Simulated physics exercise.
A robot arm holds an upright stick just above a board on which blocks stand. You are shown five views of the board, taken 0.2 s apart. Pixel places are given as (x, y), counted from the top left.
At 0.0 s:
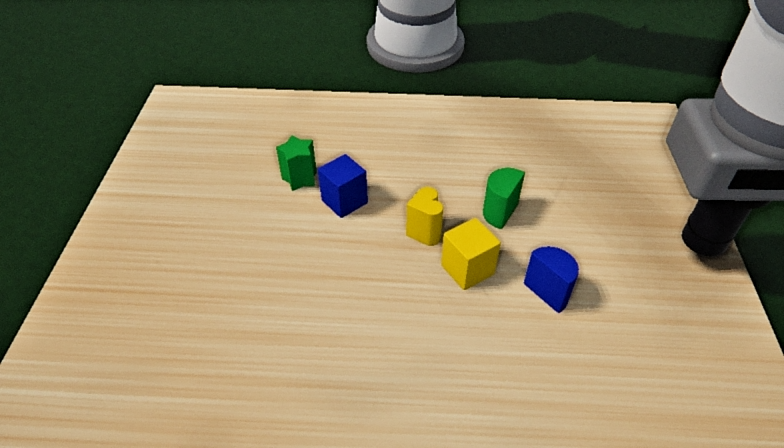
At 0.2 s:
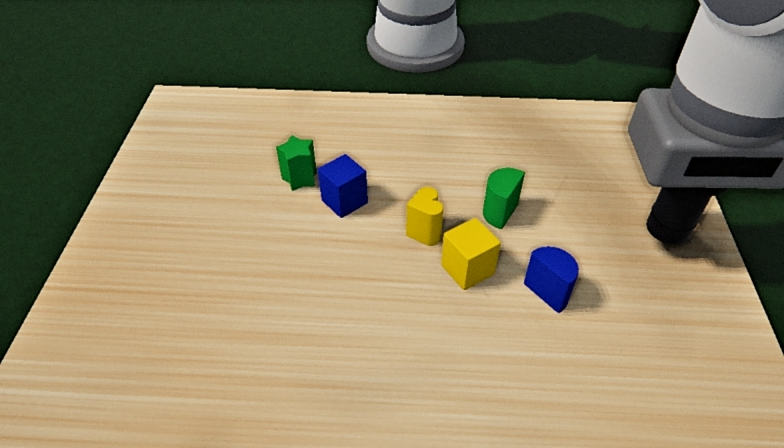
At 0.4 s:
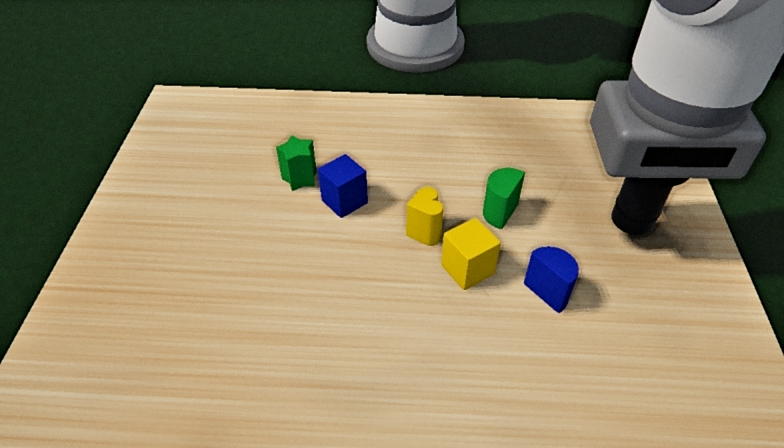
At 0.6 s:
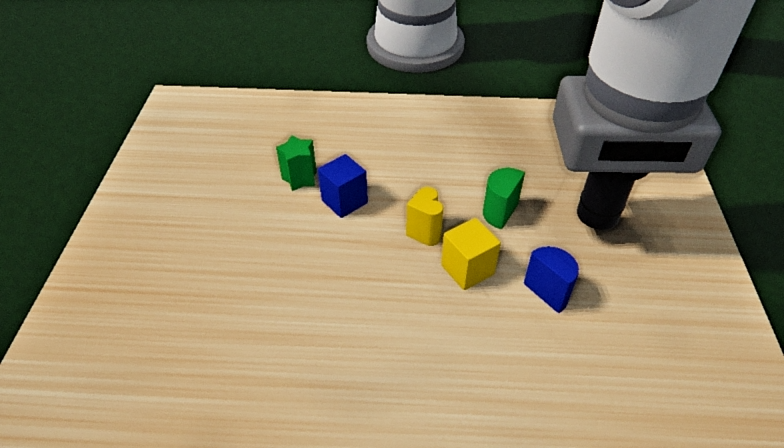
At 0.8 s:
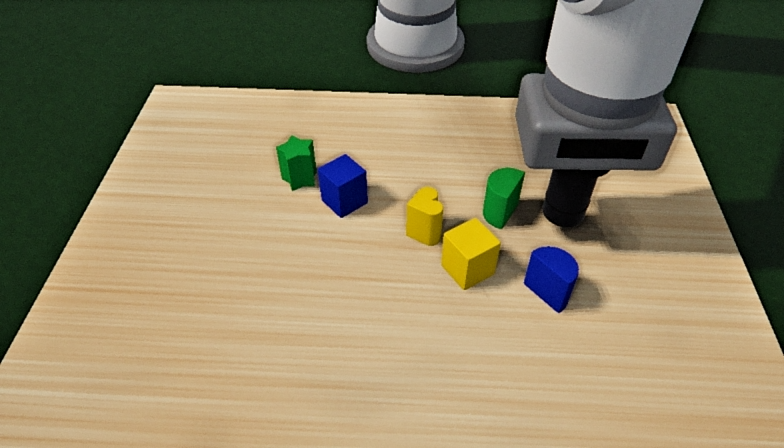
A grey and white robot arm holding a short black stick upright stands at the right of a pale wooden board, seen from above at a fixed angle against dark green. Across the board lie a green star, a blue cube, a yellow heart, a yellow cube, a green D-shaped block and a blue rounded block. The arm glides steadily left, bringing the stick near the green D-shaped block, while every block stays still.
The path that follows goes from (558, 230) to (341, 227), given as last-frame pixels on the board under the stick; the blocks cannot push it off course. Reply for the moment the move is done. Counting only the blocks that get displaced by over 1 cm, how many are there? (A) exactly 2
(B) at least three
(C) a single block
Answer: A.
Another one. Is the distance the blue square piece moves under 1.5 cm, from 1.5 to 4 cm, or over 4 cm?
The block shifts less than 1.5 cm.
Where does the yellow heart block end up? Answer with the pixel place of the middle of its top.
(304, 200)
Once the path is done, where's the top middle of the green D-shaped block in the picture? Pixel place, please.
At (482, 174).
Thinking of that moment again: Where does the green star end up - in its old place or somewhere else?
At the end, its place is the same.
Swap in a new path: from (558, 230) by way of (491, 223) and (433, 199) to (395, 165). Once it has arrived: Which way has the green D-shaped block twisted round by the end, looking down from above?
Overhead view: Clockwise.
The first path, step by step. One third of the way, stick (487, 213); green D-shaped block (482, 174), turned 65° clockwise.
Two thirds of the way, stick (413, 212); yellow heart block (379, 201); green D-shaped block (482, 174), turned 65° clockwise.
At the end, stick (339, 211); green star in place; blue square piece (336, 168), turned 25° clockwise; yellow heart block (304, 200); yellow square piece in place; green D-shaped block (482, 174), turned 65° clockwise.
